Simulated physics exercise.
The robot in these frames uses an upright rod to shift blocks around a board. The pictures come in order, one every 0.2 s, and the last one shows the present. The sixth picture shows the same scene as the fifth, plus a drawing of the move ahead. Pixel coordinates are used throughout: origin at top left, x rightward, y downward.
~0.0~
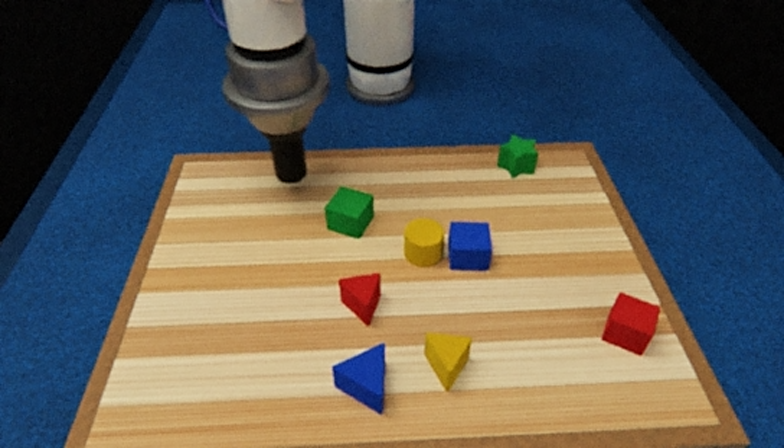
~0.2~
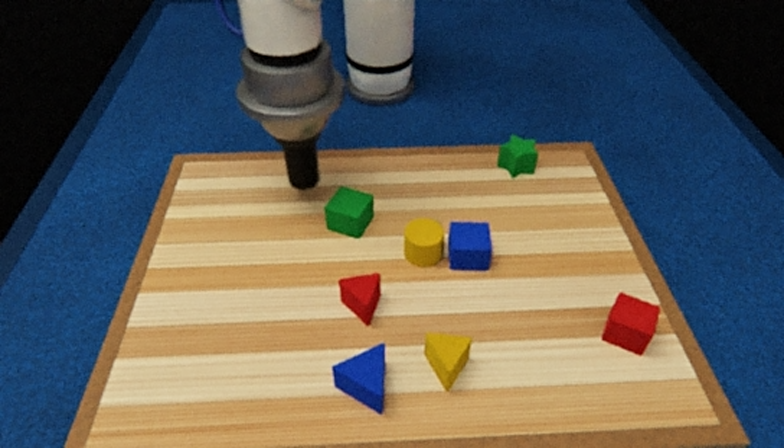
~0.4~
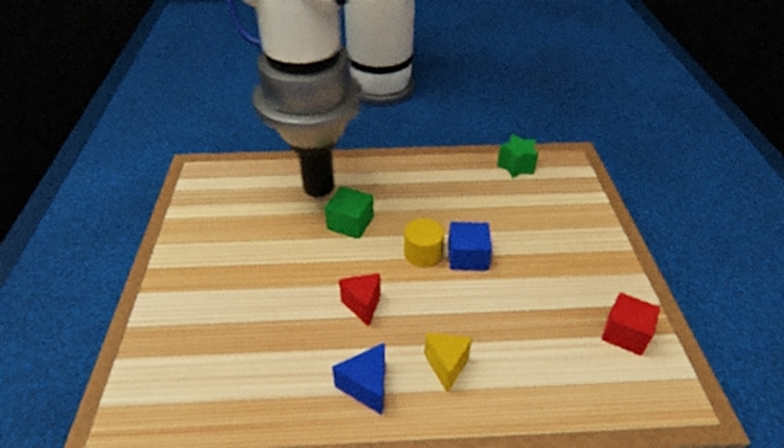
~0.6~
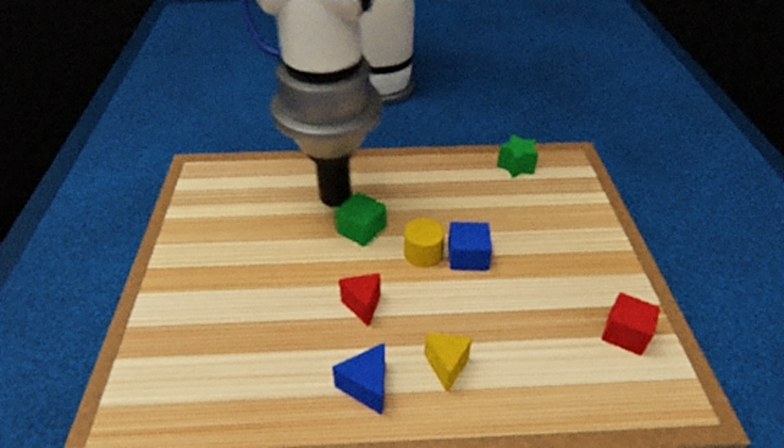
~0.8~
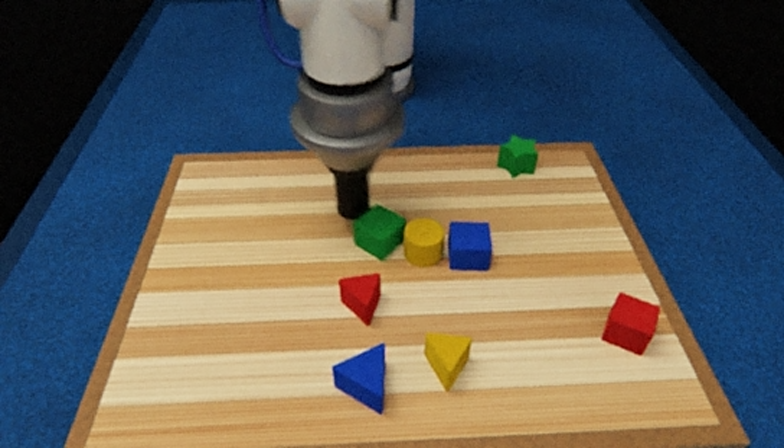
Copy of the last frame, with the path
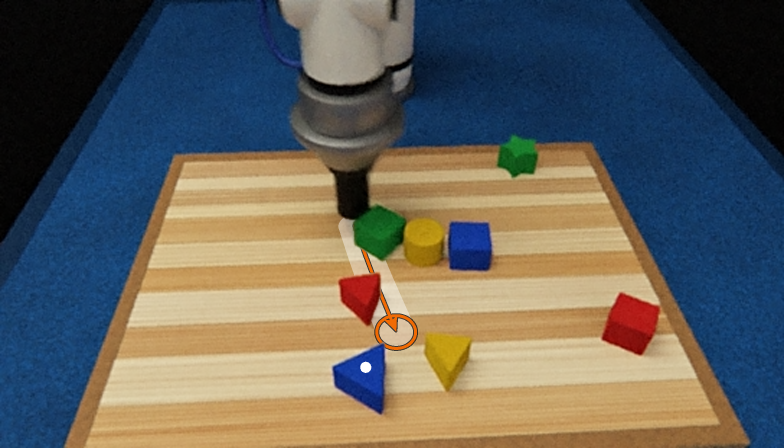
The robot's rod moves right and nudges the green block toward the yellow round block.
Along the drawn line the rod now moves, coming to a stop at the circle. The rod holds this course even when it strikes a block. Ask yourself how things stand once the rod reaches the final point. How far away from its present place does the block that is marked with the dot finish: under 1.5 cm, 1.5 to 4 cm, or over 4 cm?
Up to 1.5 cm.
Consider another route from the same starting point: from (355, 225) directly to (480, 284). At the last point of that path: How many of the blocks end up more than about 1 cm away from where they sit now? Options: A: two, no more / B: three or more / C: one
The one that fits is B, three or more.
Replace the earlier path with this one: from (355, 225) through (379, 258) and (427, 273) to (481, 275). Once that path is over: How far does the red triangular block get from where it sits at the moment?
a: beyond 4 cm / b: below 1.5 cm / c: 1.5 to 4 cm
It's b.
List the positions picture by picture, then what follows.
In the first frame, tip of the rod (292, 175), middles of tops, red triangular block (362, 285), blue triangular block (366, 367), green square piece (349, 201), yellow round block (424, 231), blue square piece (471, 235).
In the second frame, rod (305, 181), nothing pushed.
In the third frame, rod (319, 188), nothing pushed.
In the fourth frame, rod (336, 198), green square piece (361, 208).
In the fifth frame, rod (354, 210), red triangular block (362, 285), blue triangular block (366, 367), green square piece (380, 221), yellow round block (424, 231), blue square piece (471, 235).
The line goes straight from (355, 225) to (396, 332); the dot is on the blue triangular block.
The first path, step by step. One third of the way, rod (366, 242); green square piece (404, 242), turned 40° anticlockwise; yellow round block (444, 238); blue square piece (485, 236).
Two thirds of the way, rod (380, 277); red triangular block (362, 293), turned 35° clockwise; green square piece (410, 247), turned 55° anticlockwise; yellow round block (449, 238); blue square piece (489, 236).
At the end, rod (396, 316); red triangular block (359, 310), turned 80° clockwise; blue triangular block unmoved; green square piece (410, 247), turned 55° anticlockwise; yellow round block (449, 238); blue square piece (489, 236).
